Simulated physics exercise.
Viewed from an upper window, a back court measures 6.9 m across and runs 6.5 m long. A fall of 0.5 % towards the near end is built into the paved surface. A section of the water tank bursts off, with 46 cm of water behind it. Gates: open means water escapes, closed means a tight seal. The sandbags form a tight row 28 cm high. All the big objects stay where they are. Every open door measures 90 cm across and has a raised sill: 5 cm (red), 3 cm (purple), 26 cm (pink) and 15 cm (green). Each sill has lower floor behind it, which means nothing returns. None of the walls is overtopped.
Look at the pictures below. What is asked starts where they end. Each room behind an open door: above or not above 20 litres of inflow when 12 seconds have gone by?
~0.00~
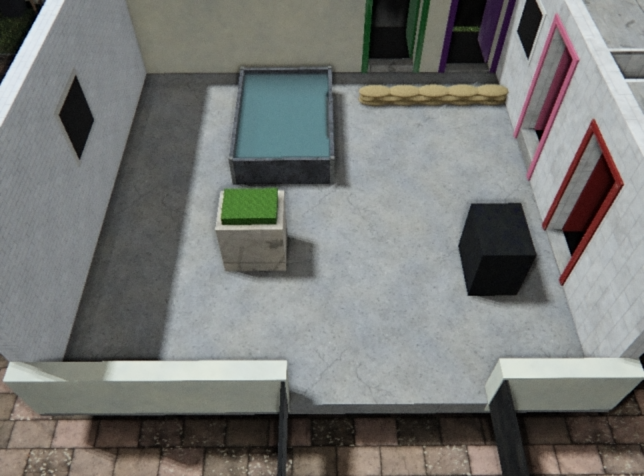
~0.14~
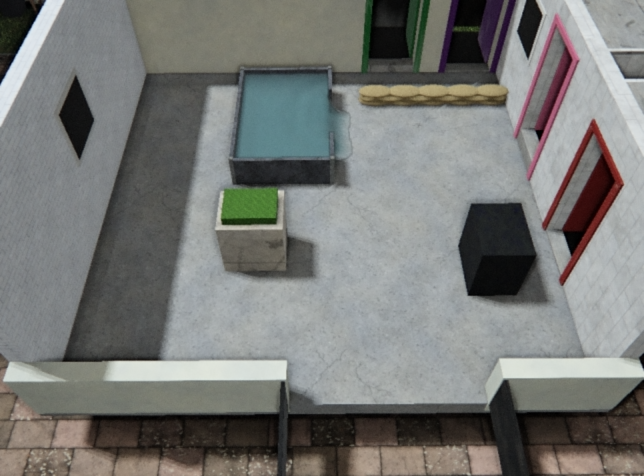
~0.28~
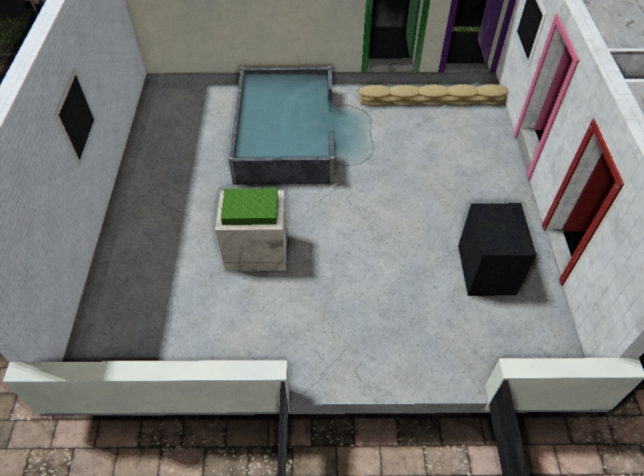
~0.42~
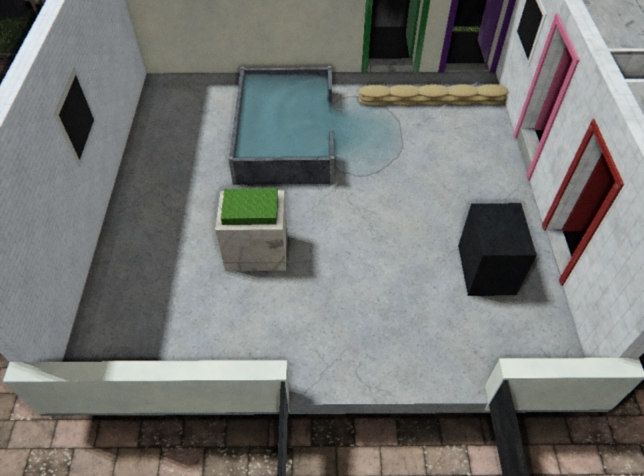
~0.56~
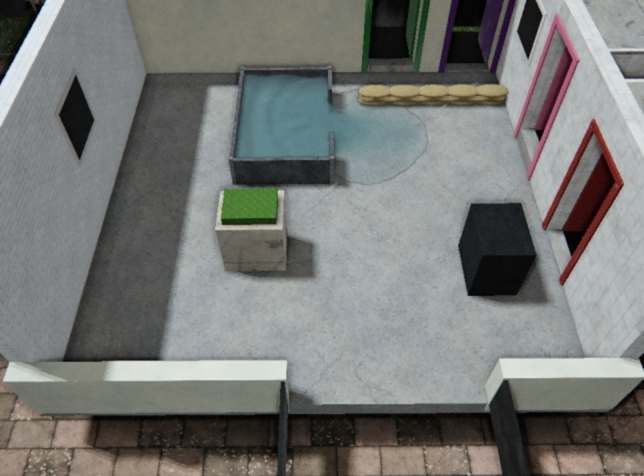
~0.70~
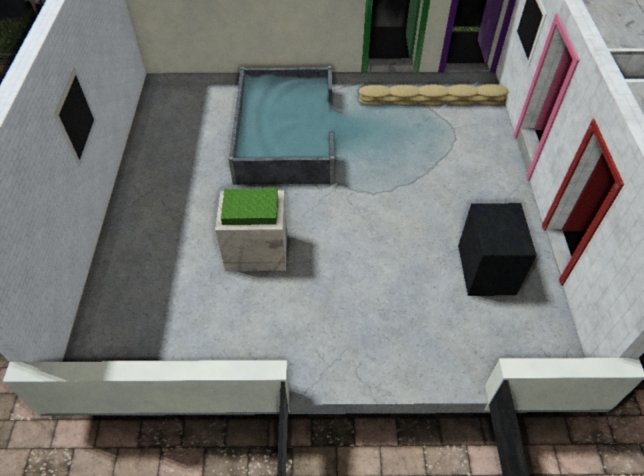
Red door: Above, purple door: Not above, pink door: Not above, green door: Not above.
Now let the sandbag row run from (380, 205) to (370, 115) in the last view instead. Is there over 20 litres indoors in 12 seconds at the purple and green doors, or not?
At the purple door the limit is exceeded, and at the green door it is not reached.
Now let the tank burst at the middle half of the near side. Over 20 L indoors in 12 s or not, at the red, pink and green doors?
Door by door - red: Within bounds, pink: Within bounds, green: Within bounds.
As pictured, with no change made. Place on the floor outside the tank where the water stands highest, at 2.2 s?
Location: Approx. (509, 122).
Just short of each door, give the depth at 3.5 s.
In cm: Red 10, purple 0, pink 17, green 1.
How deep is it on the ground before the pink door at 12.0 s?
About 4.5 cm.
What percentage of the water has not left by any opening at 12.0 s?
88 %.
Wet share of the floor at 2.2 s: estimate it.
I'd say around 20 %.
After 1.4 s water covers 15 % of the floor and is deepest (25 cm) near (505, 109); red door not reached, purple door not reached, pink door 13 cm at the sill, 0 L in, green door not reached.
After 2.2 s water covers 20 % of the floor and is deepest (30 cm) near (509, 122); red door 4 cm at the sill, 0 L in, purple door not reached, pink door 23 cm at the sill, 0 L in, green door 1 cm at the sill, 0 L in.
After 3.5 s water covers 25 % of the floor and is deepest (23 cm) near (498, 240); red door 10 cm at the sill, 9 L in, purple door not reached, pink door 17 cm at the sill, 0 L in, green door 1 cm at the sill, 0 L in.
After 7.0 s water covers 55 % of the floor and is deepest (15 cm) near (576, 384); red door 9 cm at the sill, 63 L in, purple door not reached, pink door 9 cm at the sill, 0 L in, green door 1 cm at the sill, 0 L in.
After 12.0 s water covers 75 % of the floor and is deepest (8 cm) near (56, 388); red door 6 cm at the sill, 81 L in, purple door not reached, pink door 5 cm at the sill, 0 L in, green door 1 cm at the sill, 0 L in.
